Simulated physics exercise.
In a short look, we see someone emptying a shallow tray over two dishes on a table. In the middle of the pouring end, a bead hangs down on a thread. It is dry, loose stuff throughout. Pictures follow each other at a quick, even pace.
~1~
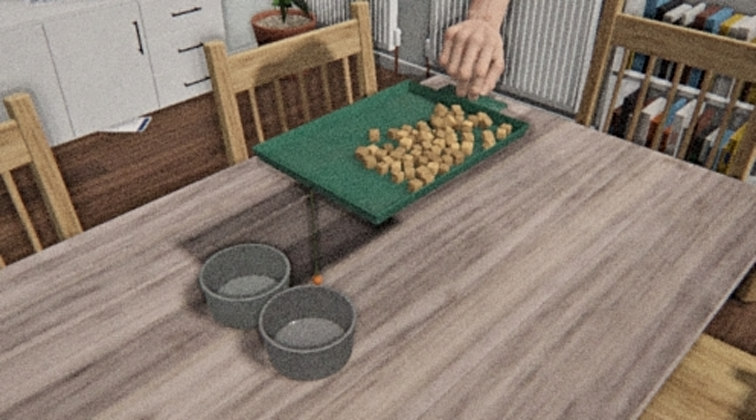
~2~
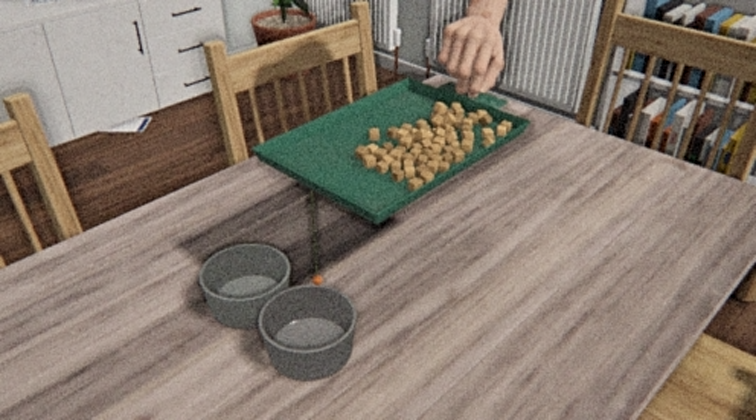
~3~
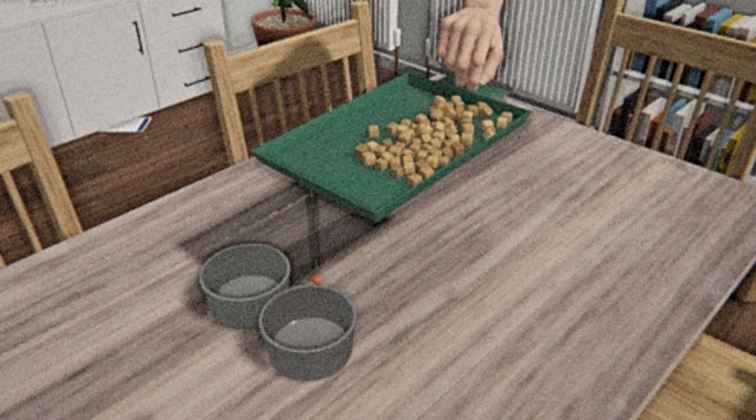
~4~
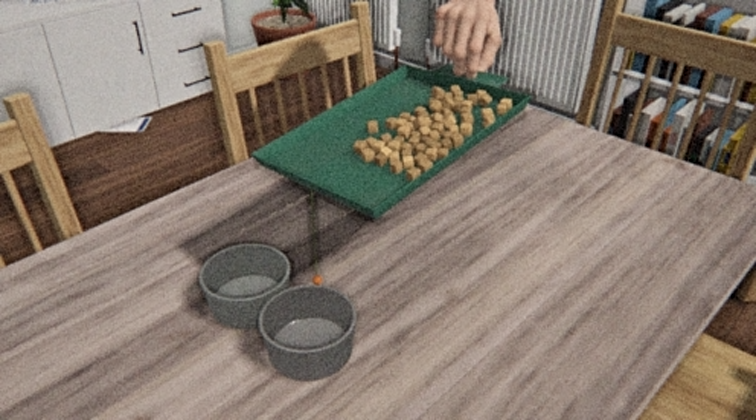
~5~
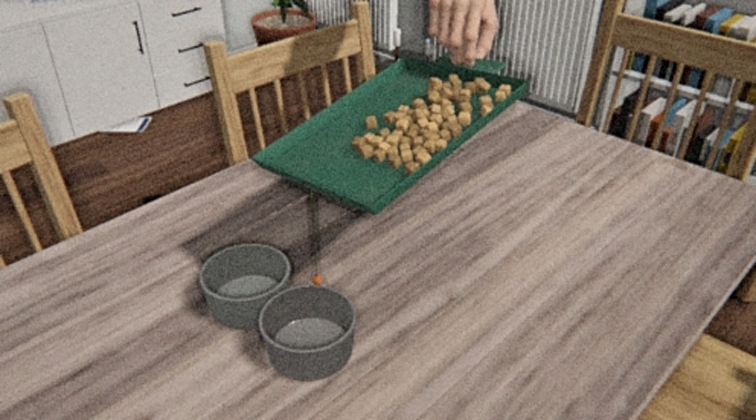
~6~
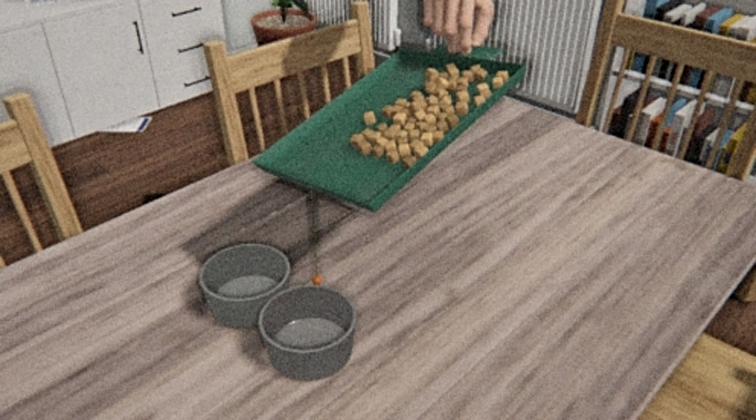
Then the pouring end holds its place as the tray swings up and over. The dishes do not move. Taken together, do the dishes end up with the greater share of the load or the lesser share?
They end up with the greater share.
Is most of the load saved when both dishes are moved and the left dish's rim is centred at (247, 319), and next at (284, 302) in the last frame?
First place: Short of half; second place: Short of half.
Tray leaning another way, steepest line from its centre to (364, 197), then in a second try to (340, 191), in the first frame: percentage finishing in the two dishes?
First case: 30 %; second case: 60 %.
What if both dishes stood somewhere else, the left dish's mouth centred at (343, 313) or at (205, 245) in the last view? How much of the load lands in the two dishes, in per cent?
Around 0 and then 60 per cent.
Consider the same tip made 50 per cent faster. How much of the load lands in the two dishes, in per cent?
About 80 %.
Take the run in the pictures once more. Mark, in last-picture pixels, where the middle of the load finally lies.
It settles centred around (250, 292).
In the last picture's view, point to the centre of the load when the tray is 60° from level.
The load is centred near (278, 169).
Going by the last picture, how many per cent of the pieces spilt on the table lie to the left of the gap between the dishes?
50 in a hundred, roughly.
Soon after the last picture, tray tipped steeply; about two thirds on the tray; a small part in the left dish; about a quarter in the air.
A little later, tray tipped right over; a stray few on the tray; about two thirds in the left dish; a small part outside both; a small part in the air.
Later still, tray tipped past a quarter turn; most in the left dish; about a quarter outside both.
At rest, tray tipped past a quarter turn; none in the right dish; most in the left dish; about a quarter outside both.
